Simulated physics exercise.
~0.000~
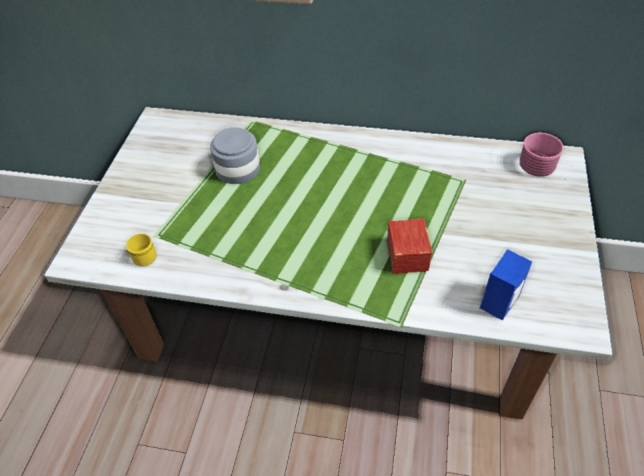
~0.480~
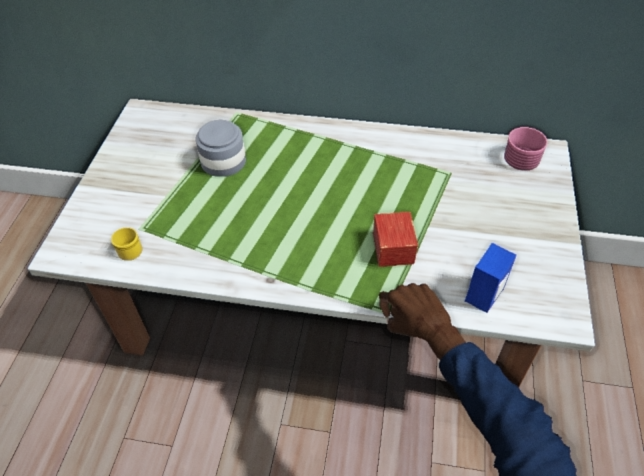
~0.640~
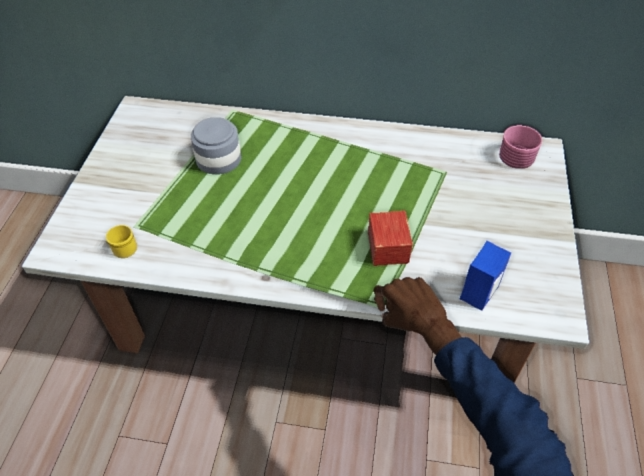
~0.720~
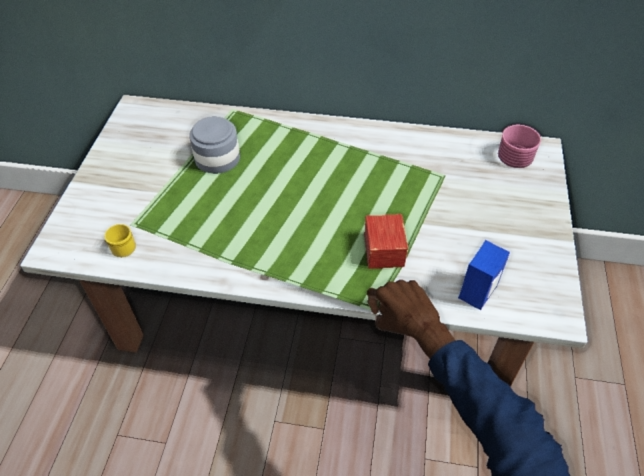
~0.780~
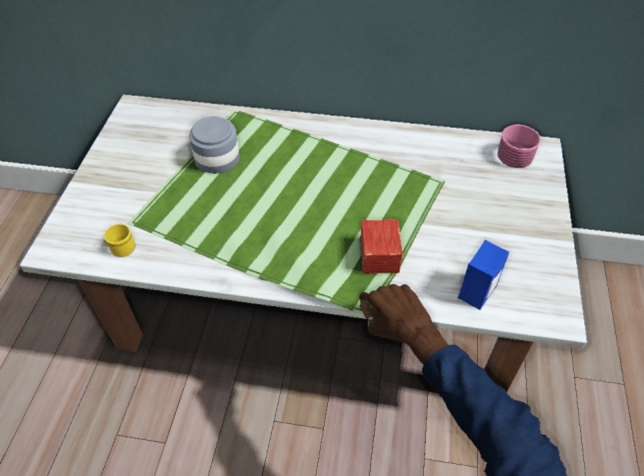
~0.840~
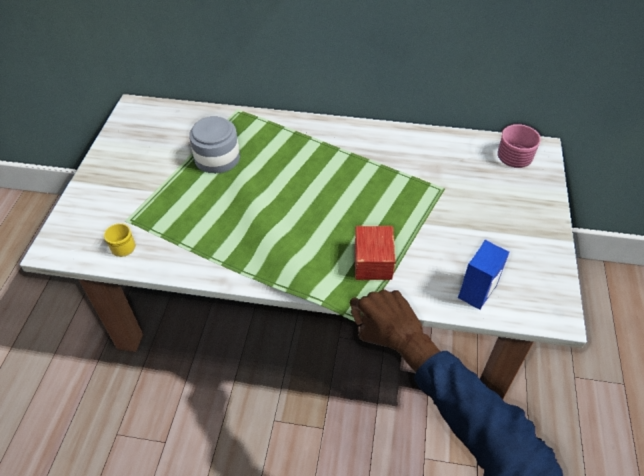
We see a green striped towel under a grey jar and a red block on a table; a hand enters, pinches its near corner and pulls it slightly leftward and towards the camera, the block shifting along with it.
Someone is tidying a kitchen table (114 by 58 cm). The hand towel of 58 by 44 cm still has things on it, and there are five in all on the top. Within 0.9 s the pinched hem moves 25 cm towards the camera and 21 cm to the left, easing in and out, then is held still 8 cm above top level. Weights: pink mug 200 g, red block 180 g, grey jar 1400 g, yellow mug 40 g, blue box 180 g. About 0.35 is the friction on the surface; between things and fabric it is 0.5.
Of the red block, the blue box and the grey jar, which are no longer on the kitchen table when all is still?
The red block won't stay, the blue box won't leave, the grey jar won't leave.
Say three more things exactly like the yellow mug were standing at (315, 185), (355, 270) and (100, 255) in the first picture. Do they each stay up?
So it goes: The first one is still up there, the next ends up off, the last is still up there.
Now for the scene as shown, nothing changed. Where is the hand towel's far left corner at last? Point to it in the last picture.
That corner settles near pixel (283, 146) in the last view.
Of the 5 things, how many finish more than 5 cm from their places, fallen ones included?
That gives 2.
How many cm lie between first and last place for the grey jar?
I'd say around 10 cm for the grey jar.
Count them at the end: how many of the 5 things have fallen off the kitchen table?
Tally: 1.
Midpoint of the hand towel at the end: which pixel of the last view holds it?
Around (251, 262).
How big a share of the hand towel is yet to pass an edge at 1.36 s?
Around 70 percent.
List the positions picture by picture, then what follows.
The first picture shows shows, red block (410, 236); blue box (512, 267); grey jar (232, 140); hand towel corners (251, 120) (466, 180) (402, 327).
The second picture shows shows, hand towel corners (237, 112) (452, 173); grip (388, 315).
The third picture shows shows, hand towel corners (232, 110) (447, 172); grip (383, 310).
The fourth picture shows shows, red block (386, 231); hand towel corners (232, 109) (446, 176); grip (377, 312).
The fifth picture shows shows, red block (382, 237); hand towel corners (234, 109) (445, 181); grip (369, 317).
The sixth picture shows shows, red block (375, 243); blue box (489, 257); grey jar (212, 129); hand towel corners (238, 109) (445, 189); grip (360, 323).
By 1.0 s, 90 % of the hand towel is still over the top; red block 14 cm off its start.
By 1.2 s, 85 % of the hand towel is still over the top; red block 23 cm off its start, grey jar 3 cm off its start.
By 1.4 s, 70 % of the hand towel is still over the top; red block 31 cm off its start at (299, 350), grey jar 9 cm off its start at (219, 153).
By 1.5 s, 65 % of the hand towel is still over the top; red block over the edge, grey jar 11 cm off its start.
By 3.1 s, 65 % of the hand towel is still over the top; red block over the edge, grey jar 12 cm off its start at (222, 162), blue box 0 cm off its start at (489, 257).
